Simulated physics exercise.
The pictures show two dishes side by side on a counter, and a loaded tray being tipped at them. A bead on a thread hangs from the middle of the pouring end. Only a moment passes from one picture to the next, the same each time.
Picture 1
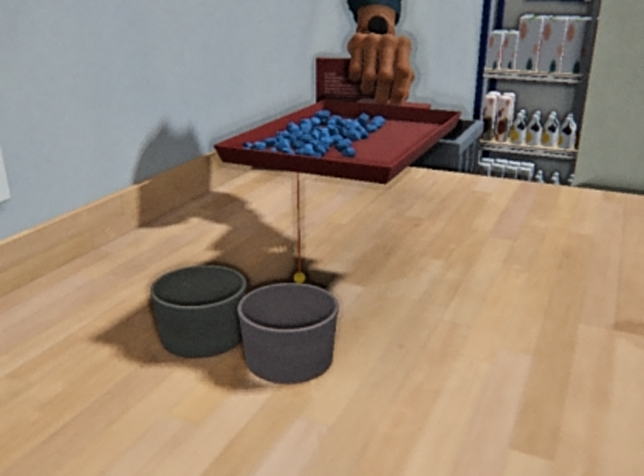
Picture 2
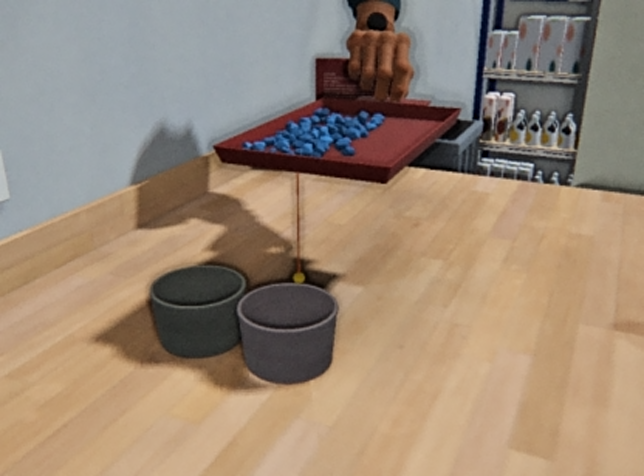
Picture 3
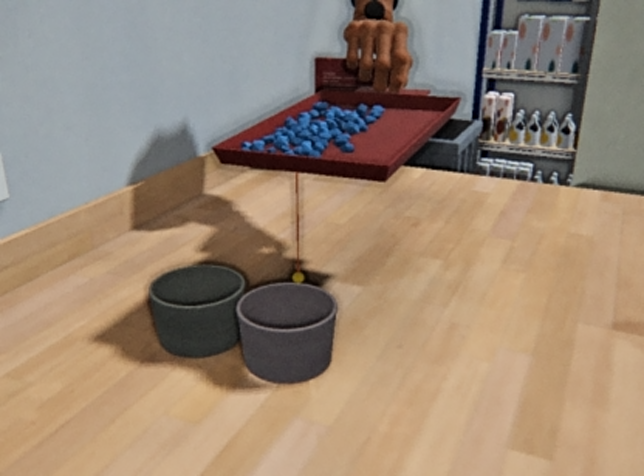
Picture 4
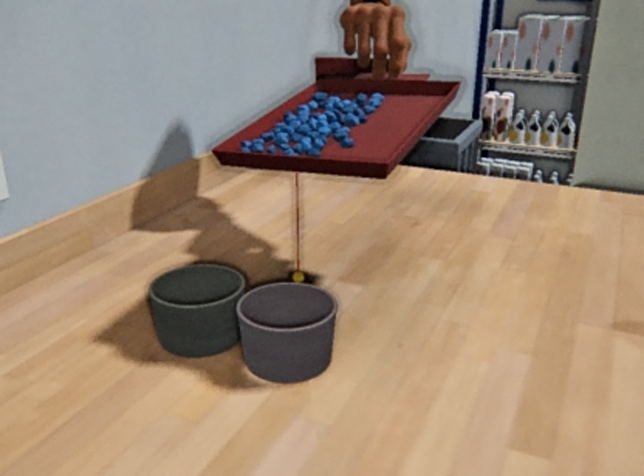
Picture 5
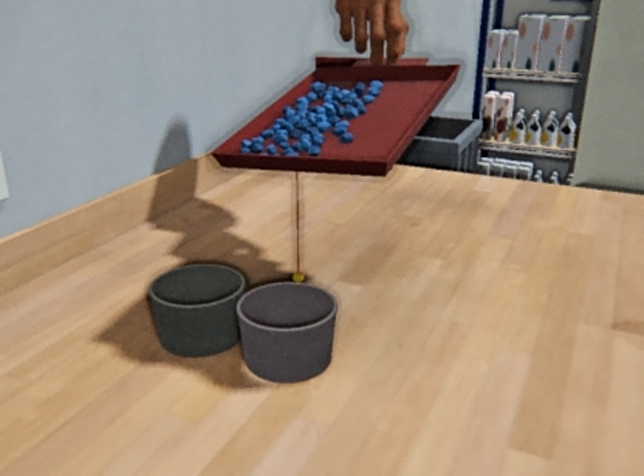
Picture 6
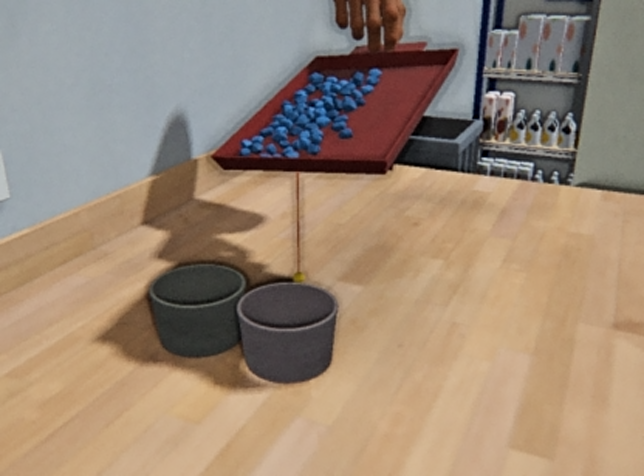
Wooden counter beside a wall, a hand gradually raising the back of a red tray of blue pebbles above two dark dishes.
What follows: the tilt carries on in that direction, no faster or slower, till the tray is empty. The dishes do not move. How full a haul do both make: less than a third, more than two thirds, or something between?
The two hold more than two thirds of the load.
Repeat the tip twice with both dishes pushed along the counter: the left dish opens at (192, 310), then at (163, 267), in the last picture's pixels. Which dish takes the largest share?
At the first place left, at the second the right dish.
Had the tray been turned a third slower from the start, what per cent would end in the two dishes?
Roughly 90 in a hundred.
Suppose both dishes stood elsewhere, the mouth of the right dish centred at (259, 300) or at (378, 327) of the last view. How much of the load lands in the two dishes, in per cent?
Roughly 70 per cent, and 20 per cent.
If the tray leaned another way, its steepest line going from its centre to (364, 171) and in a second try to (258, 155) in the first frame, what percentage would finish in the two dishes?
In turn 10 and 70 in a hundred.
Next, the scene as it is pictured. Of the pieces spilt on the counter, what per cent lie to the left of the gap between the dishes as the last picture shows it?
Near 80 %.
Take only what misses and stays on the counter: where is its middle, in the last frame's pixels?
Near (178, 384).
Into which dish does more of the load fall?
The winner is the dish on the left.
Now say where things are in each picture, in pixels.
The first picture shows corners of the pouring end at (222, 144) and (387, 165), level; middle of the load at (315, 138), aquarium stones; left dish at (173, 327); right dish at (266, 351); bead on its thread at (300, 278).
The second picture shows corners of the pouring end at (221, 145) and (386, 164), level; middle of the load at (315, 137).
The third picture shows corners of the pouring end at (220, 146) and (385, 163), tipped barely, lowest at the left corner; middle of the load at (314, 133).
The fourth picture shows corners of the pouring end at (219, 148) and (384, 160), tipped a little, lowest at the left corner; middle of the load at (313, 128).
The fifth picture shows corners of the pouring end at (219, 151) and (383, 158), tipped a little, lowest at the left corner; middle of the load at (312, 122).
The sixth picture shows corners of the pouring end at (219, 153) and (382, 157), tipped clearly, lowest at the left corner; middle of the load at (311, 117); left dish at (172, 326); right dish at (265, 350).
Soon, tray tipped steeply; all on the tray.
A while on, tray tipped right over; about a third on the tray; a small part in the right dish; about a third in the left dish; a small part outside both; about a third in the air.
Towards the end, tray tipped past a quarter turn; a small part in the right dish; about two thirds in the left dish; about a quarter outside both.
Finally, tray tipped past a quarter turn; a small part in the right dish; about two thirds in the left dish; about a quarter outside both.
